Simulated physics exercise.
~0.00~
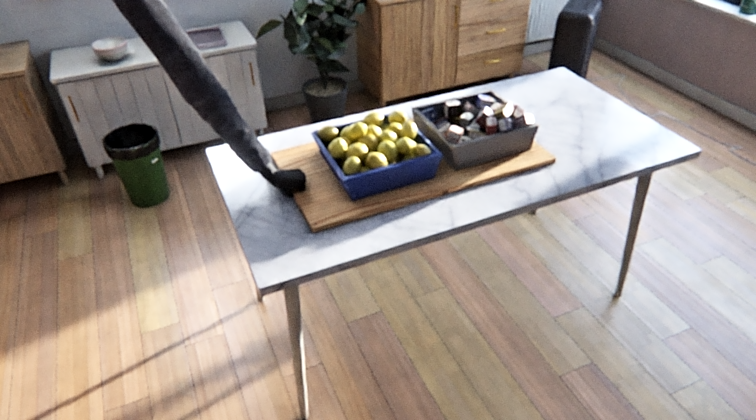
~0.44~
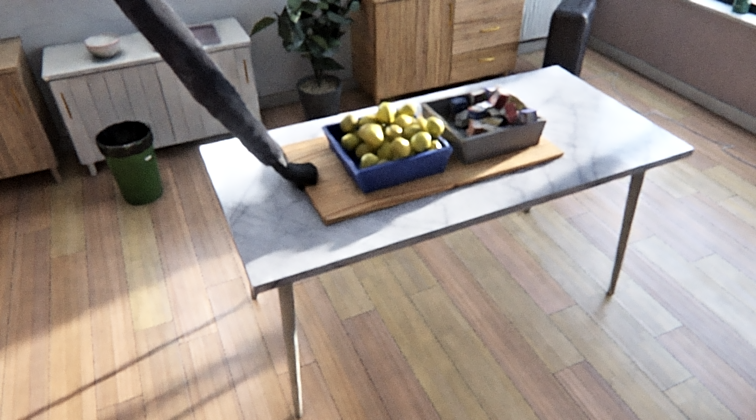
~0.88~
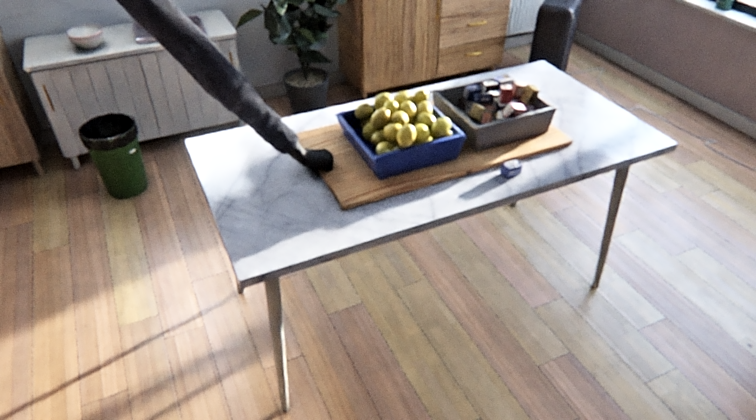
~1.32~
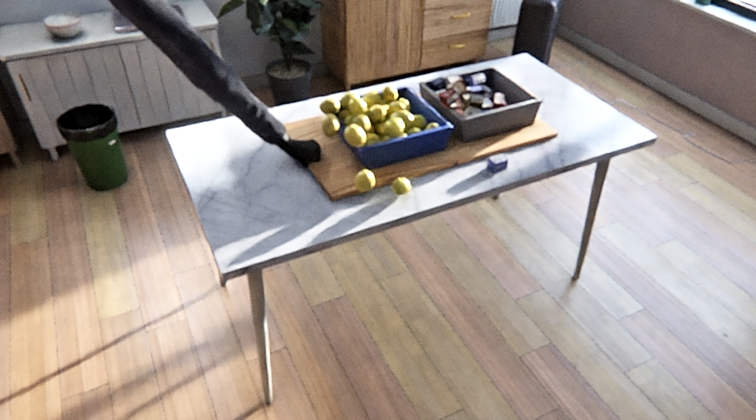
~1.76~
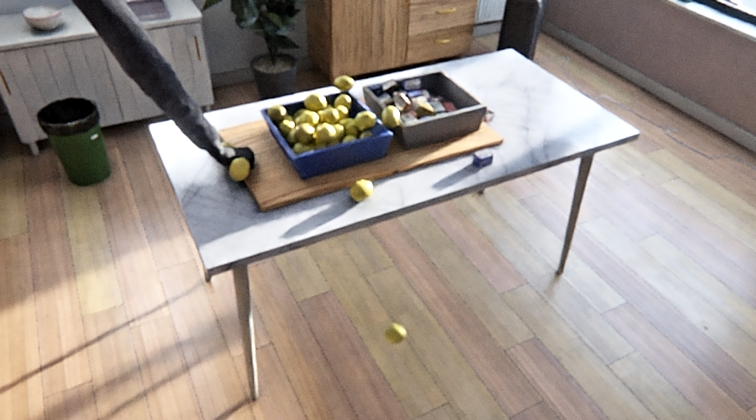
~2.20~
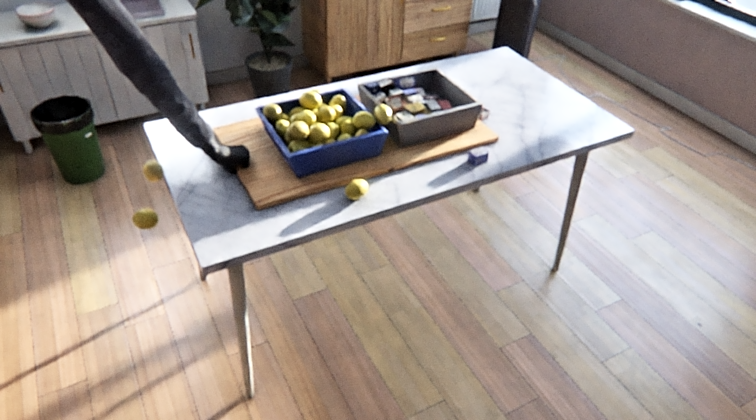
A dark-sleeved arm reaches from the upper left to a wooden board on a white marble-topped table, seen from above in a sunlit room with a plank floor and a green bin. On the board sit a blue container heaped with yellow-green lemons and, to its right, a grey one of small cartons. The hand jerks the board rightward, and a carton drops onto the tabletop in front. Lemons spill forward as the board swings back left, one falling to the floor. Finally, two lemons drop past the table's left edge, while one lemon and a carton remain on the tabletop and both containers stay mostly full.
